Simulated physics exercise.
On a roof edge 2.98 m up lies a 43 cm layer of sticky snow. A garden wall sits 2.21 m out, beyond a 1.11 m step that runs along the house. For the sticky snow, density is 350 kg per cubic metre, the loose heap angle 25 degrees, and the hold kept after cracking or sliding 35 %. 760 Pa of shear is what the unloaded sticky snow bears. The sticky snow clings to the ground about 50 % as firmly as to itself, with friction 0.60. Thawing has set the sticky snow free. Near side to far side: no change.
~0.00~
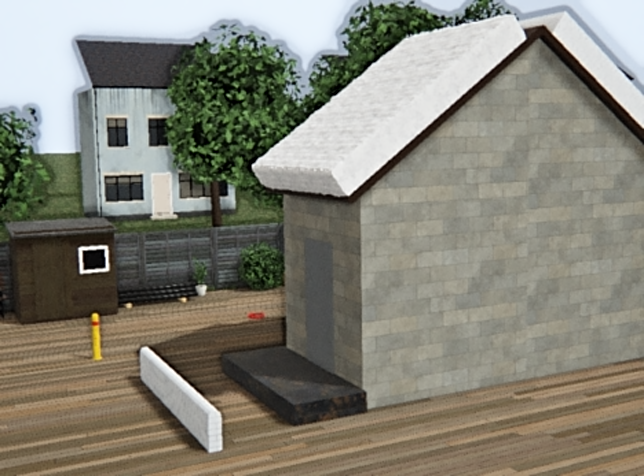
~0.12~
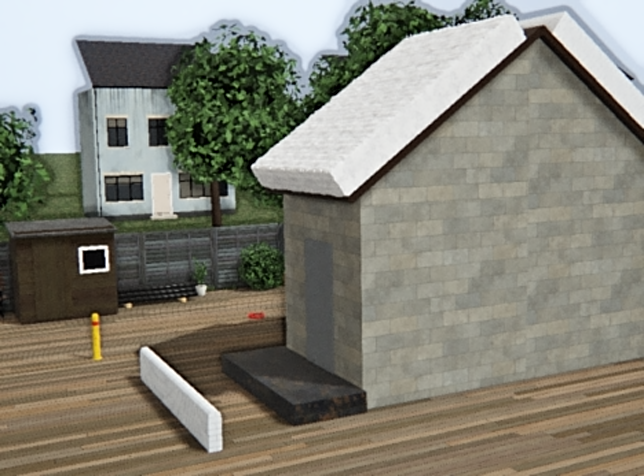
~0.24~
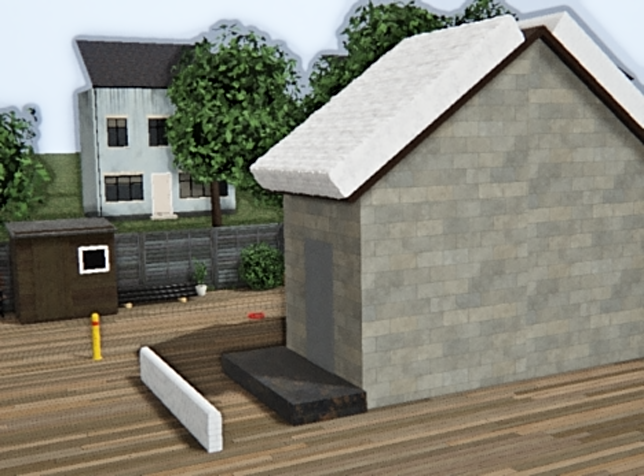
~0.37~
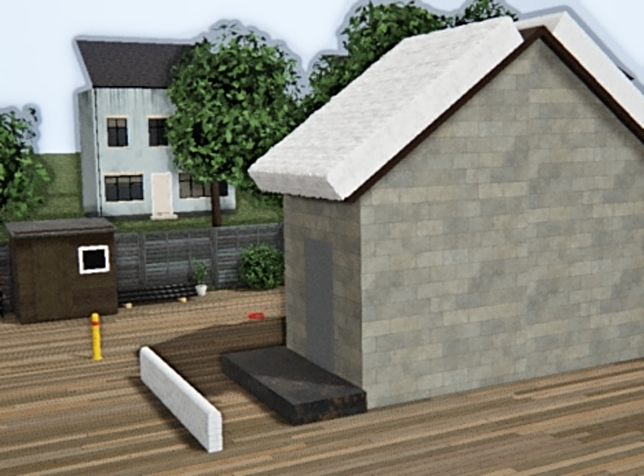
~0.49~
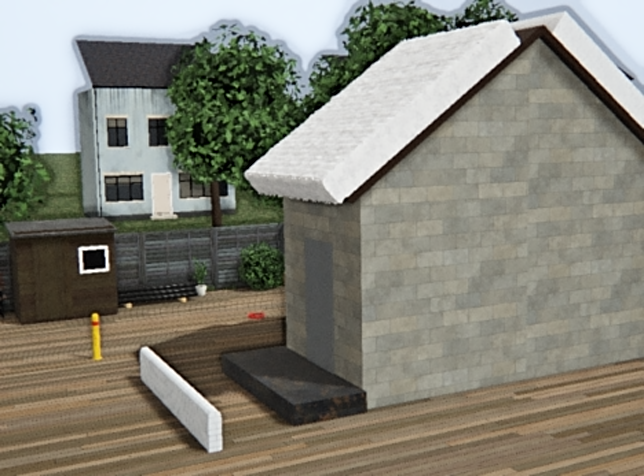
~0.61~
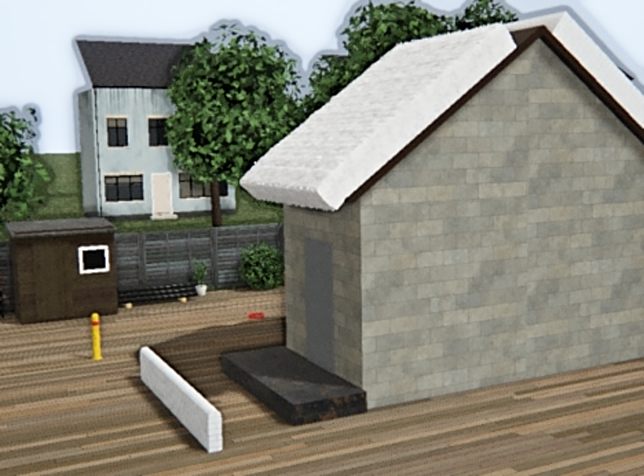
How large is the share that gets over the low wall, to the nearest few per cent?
Roughly 29 per cent.
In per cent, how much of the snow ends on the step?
12 %, roughly.
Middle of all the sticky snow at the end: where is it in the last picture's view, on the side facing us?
Position: About (224, 414).
By 1.05 s, 90 % is still on the roof and 0 % is past the low wall.
By 1.57 s, 66 % is still on the roof and 0 % is past the low wall.
By 2.08 s, 34 % is still on the roof and 0 % is past the low wall.
By 2.60 s, none is still on the roof and 9 % is past the low wall.
By 4.00 s, at the end, none is still on the roof and 29 % is past the low wall.
